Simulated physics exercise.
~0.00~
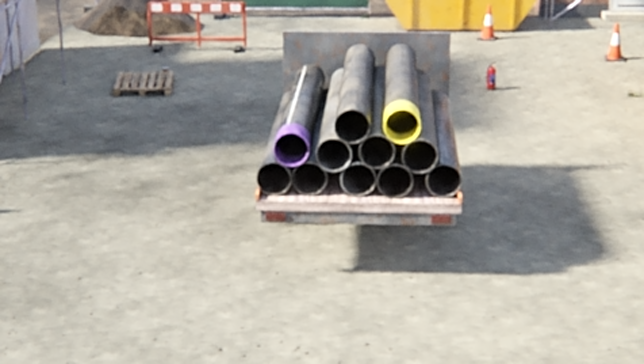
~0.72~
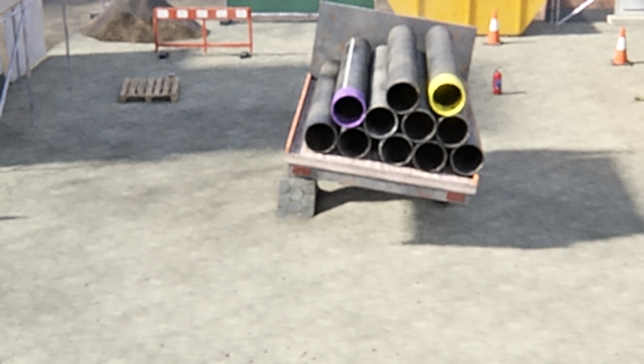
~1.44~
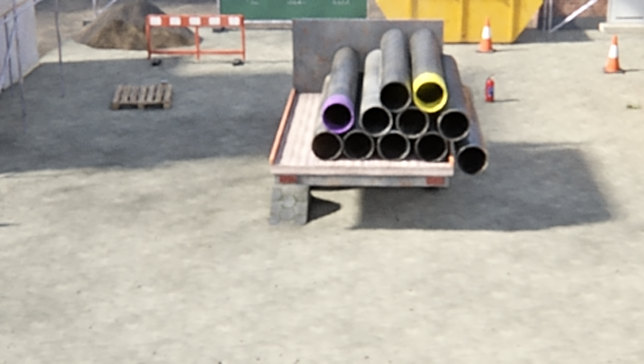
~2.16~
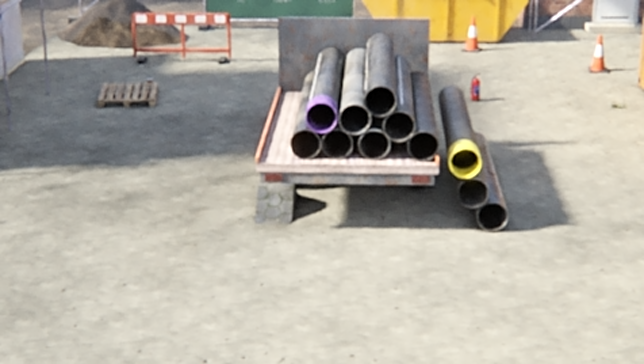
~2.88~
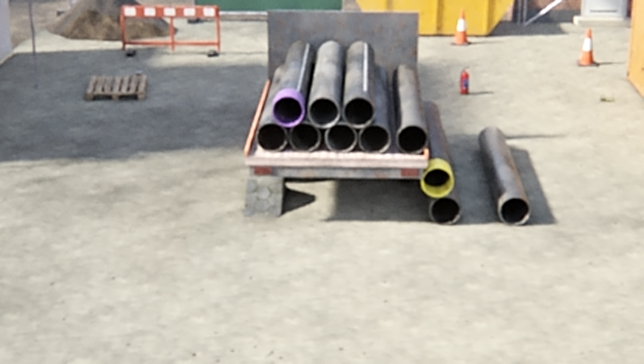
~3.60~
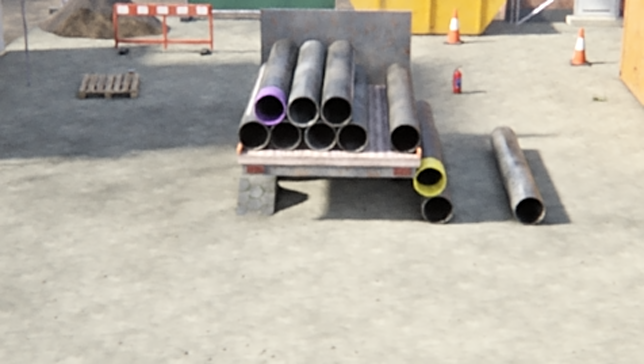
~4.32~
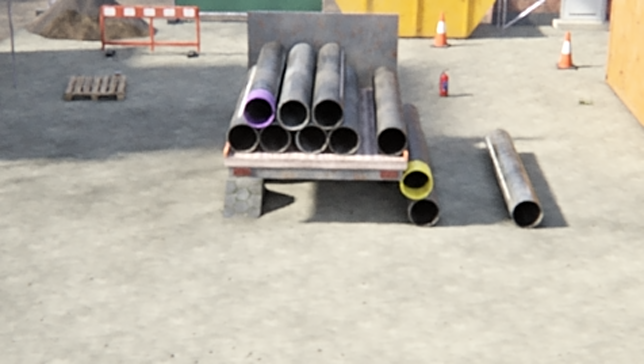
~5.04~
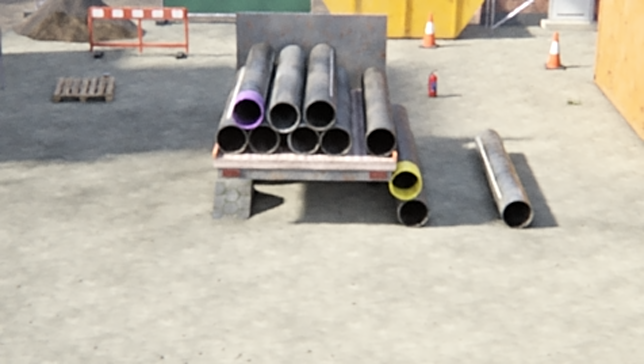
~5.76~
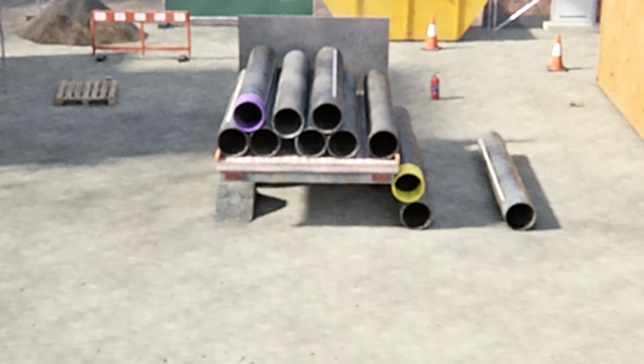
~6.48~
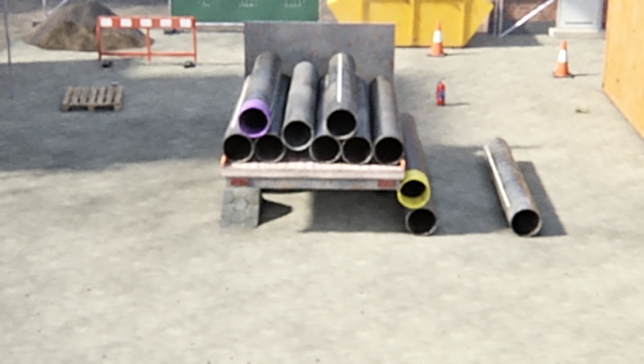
A stack of dark pipes, one ringed purple on the left and one ringed yellow on the right, sits on a flatbed seen end-on from slightly above in a sunlit gravel yard. Behind are a red and white barrier, a pallet, a yellow skip and traffic cones. The bed tilts down to the right as its left side rises over a block, then levels. Pipes spill off the right side, the yellow-ringed one among them. Three end up on the ground, yellow resting against another beside the bed, while purple stays aboard atop the remaining pipes.
